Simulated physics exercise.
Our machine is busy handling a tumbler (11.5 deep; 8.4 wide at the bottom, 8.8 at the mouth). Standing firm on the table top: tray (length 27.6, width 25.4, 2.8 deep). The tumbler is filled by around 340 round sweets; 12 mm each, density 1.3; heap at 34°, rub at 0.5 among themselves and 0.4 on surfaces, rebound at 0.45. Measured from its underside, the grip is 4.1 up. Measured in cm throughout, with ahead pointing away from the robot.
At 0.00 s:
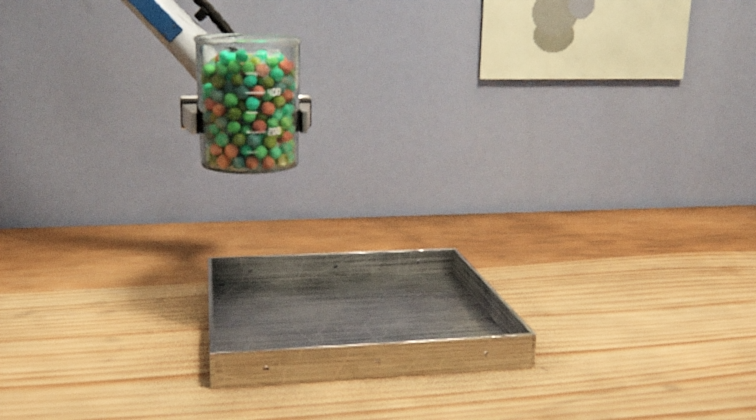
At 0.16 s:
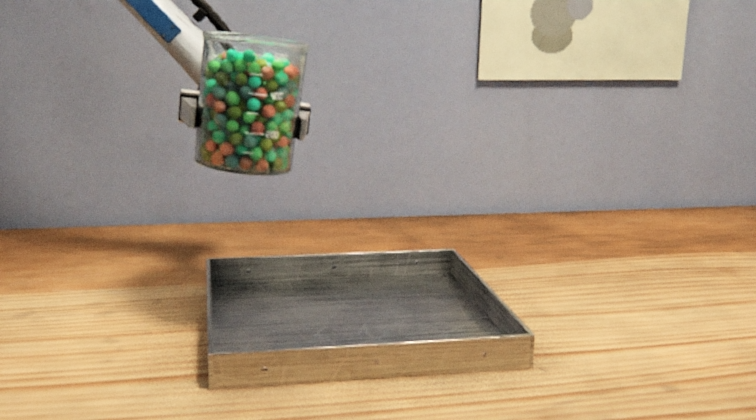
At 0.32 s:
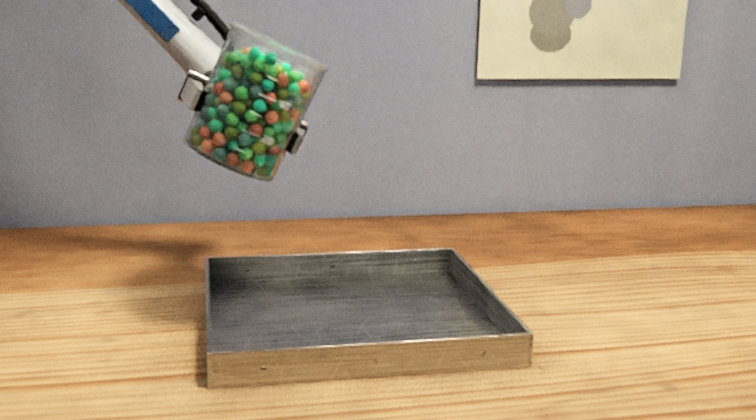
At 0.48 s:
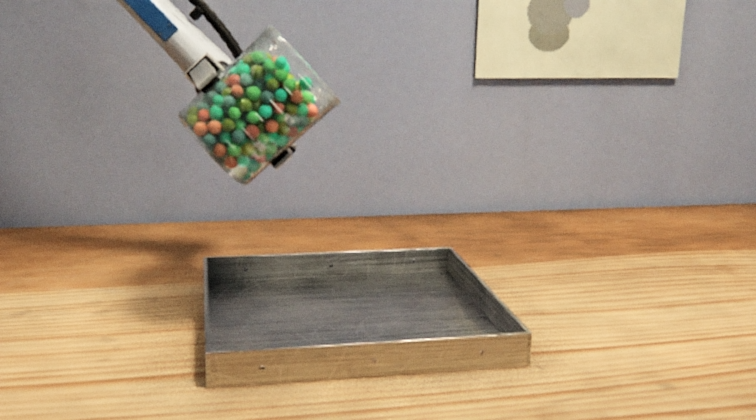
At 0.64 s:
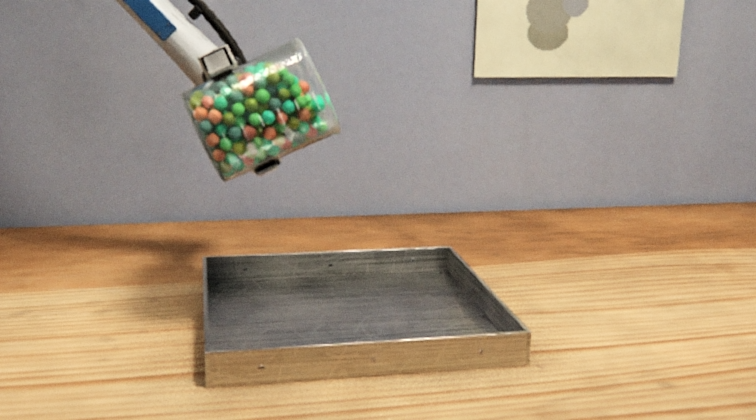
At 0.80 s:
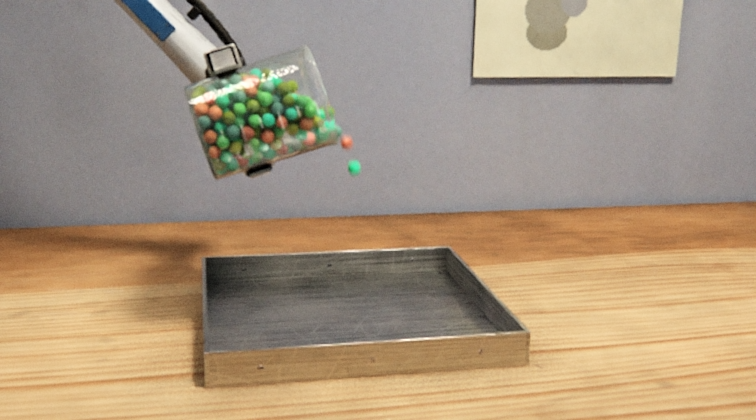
On a wooden table top, a robotic arm holds a clear tumbler of green and orange round sweets above a shallow metal tray, tilting it steadily to the right until two sweets leave the rim.
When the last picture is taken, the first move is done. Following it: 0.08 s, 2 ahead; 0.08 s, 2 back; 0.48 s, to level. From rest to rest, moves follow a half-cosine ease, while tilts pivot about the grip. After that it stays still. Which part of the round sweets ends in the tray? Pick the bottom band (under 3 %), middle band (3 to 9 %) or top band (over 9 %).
Top band.
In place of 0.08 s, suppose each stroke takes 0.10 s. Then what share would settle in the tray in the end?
Estimate: Near 10 per cent.
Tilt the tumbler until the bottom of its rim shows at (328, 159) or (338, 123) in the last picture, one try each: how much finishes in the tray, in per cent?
35 % and 10 %.
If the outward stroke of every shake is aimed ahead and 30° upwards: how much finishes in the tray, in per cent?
20 %.
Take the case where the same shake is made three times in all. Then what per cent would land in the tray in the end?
Then about 35 per cent.
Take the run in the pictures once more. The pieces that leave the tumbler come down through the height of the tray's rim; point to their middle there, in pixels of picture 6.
Check roughly (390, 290) in the last picture.
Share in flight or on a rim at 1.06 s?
Some 12 percent.
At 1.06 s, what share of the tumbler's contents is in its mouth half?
Near 50 %.
After 1.06 s, tilted 66° forward, highest piece 24 above the table; 286 in the tumbler, 10 in the tray, 39 in flight or on a rim.
After 1.31 s, tilted 12° forward, highest piece 27 above the table; 279 in the tumbler, 53 in the tray, 3 in flight or on a rim.
After 1.64 s, level, highest piece 27 above the table; 279 in the tumbler, 56 in the tray.
After 2.69 s, level, highest piece 27 above the table; 279 in the tumbler, 56 in the tray.
At rest, 279 in the tumbler, 56 in the tray. That is 17 % in the tray.
